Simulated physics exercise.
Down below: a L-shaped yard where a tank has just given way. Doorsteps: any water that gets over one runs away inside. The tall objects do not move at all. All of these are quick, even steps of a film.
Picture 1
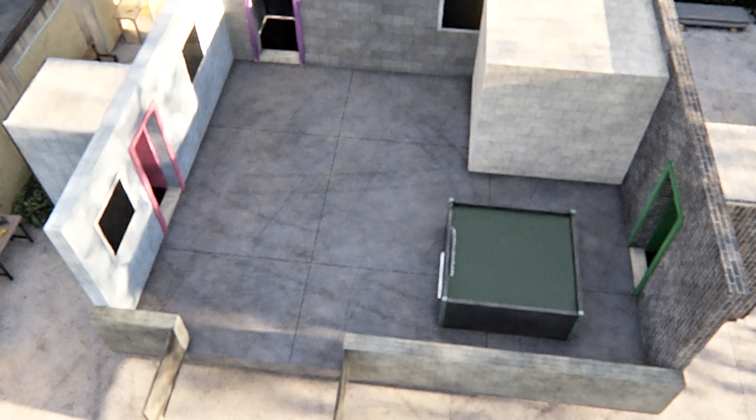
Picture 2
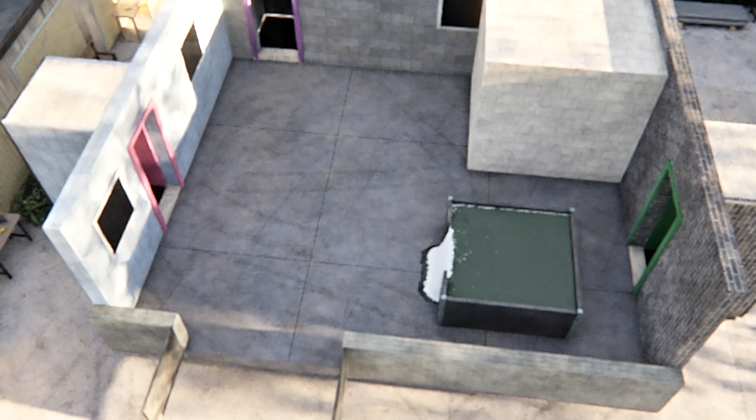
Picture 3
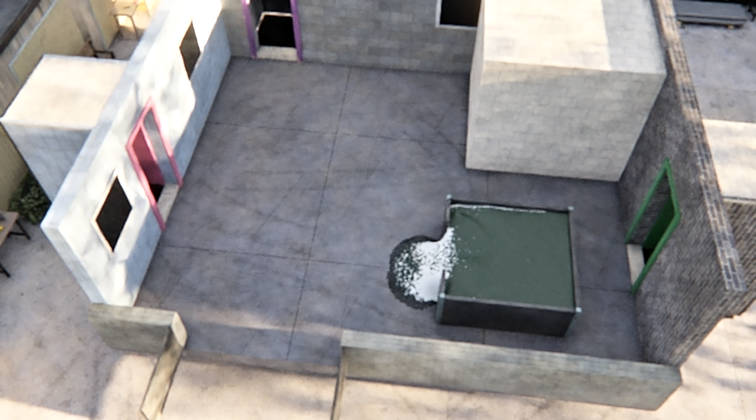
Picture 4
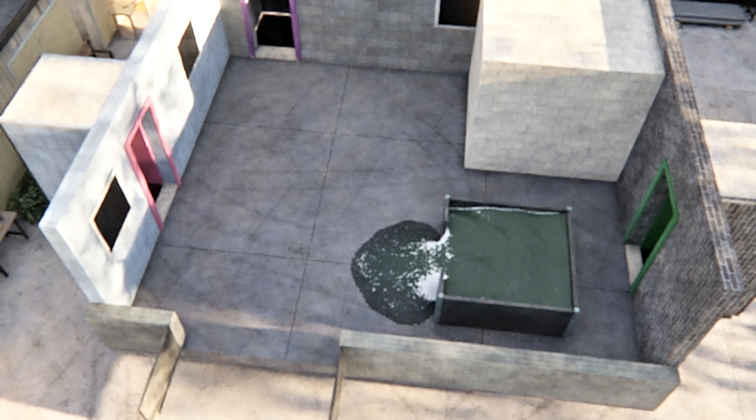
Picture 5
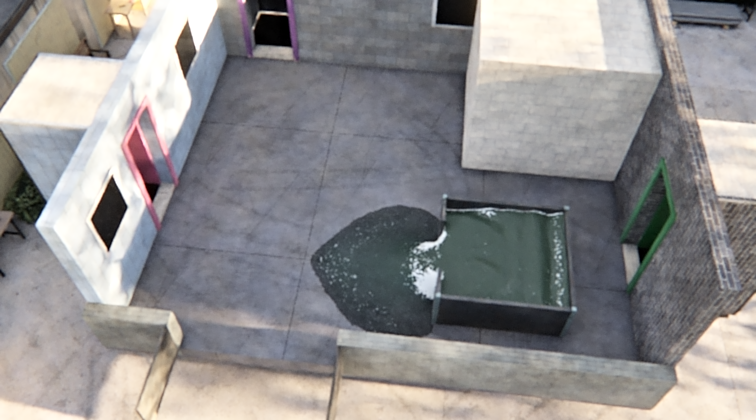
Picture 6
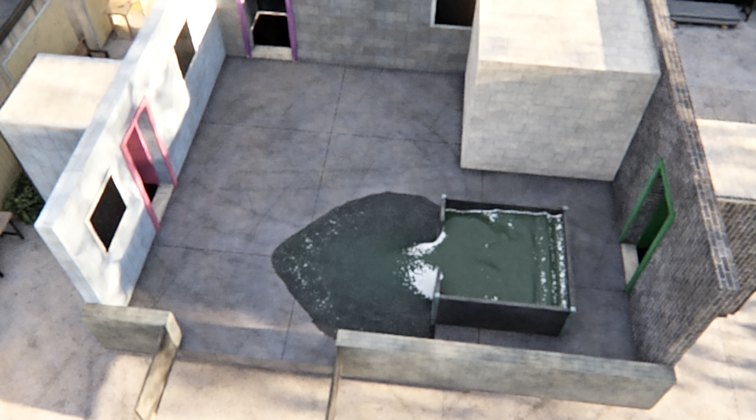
A walled yard with a pink door frame and a green one held a tank of dark water, which burst out through its left side, foaming white, and spread leftward in a widening dark pool.
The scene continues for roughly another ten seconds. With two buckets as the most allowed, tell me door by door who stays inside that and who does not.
In order: The pink door will be deluged; the purple door will not go over two buckets; the green door will not go over two buckets.
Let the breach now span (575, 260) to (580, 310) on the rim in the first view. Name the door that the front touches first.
I'd say the green one.
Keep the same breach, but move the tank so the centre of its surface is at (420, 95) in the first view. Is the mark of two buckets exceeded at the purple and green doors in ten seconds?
Purple: Overshoots; green: Falls short.
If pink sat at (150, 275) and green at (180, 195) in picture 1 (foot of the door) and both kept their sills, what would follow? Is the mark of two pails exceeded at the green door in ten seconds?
I'd say the green one tops the limit.
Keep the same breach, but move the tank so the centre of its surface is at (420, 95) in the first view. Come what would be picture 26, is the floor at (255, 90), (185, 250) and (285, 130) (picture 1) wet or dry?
Spot by spot, in the order asked: Swamped, swamped, swamped.
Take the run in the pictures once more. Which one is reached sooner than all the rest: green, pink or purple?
It would be the door marked pink.
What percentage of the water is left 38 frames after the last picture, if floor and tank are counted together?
That works out to about 80 percent.
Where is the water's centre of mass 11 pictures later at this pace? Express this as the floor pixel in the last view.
The water centres close to (405, 264).
A moment on, water covers 35 % of the floor; the pink door not reached, the purple door not reached, the green door not reached.
Next, water covers 45 % of the floor; the pink door under two buckets in, the purple door not reached, the green door not reached.
Then, water covers 55 % of the floor; the pink door over two buckets in, the purple door not reached, the green door not reached.
Later, water covers 60 % of the floor; the pink door far over two buckets in, the purple door wet at the sill, nothing in, the green door not reached.
In the end, water covers 75 % of the floor; the pink door far over two buckets in, the purple door wet at the sill, nothing in, the green door not reached.
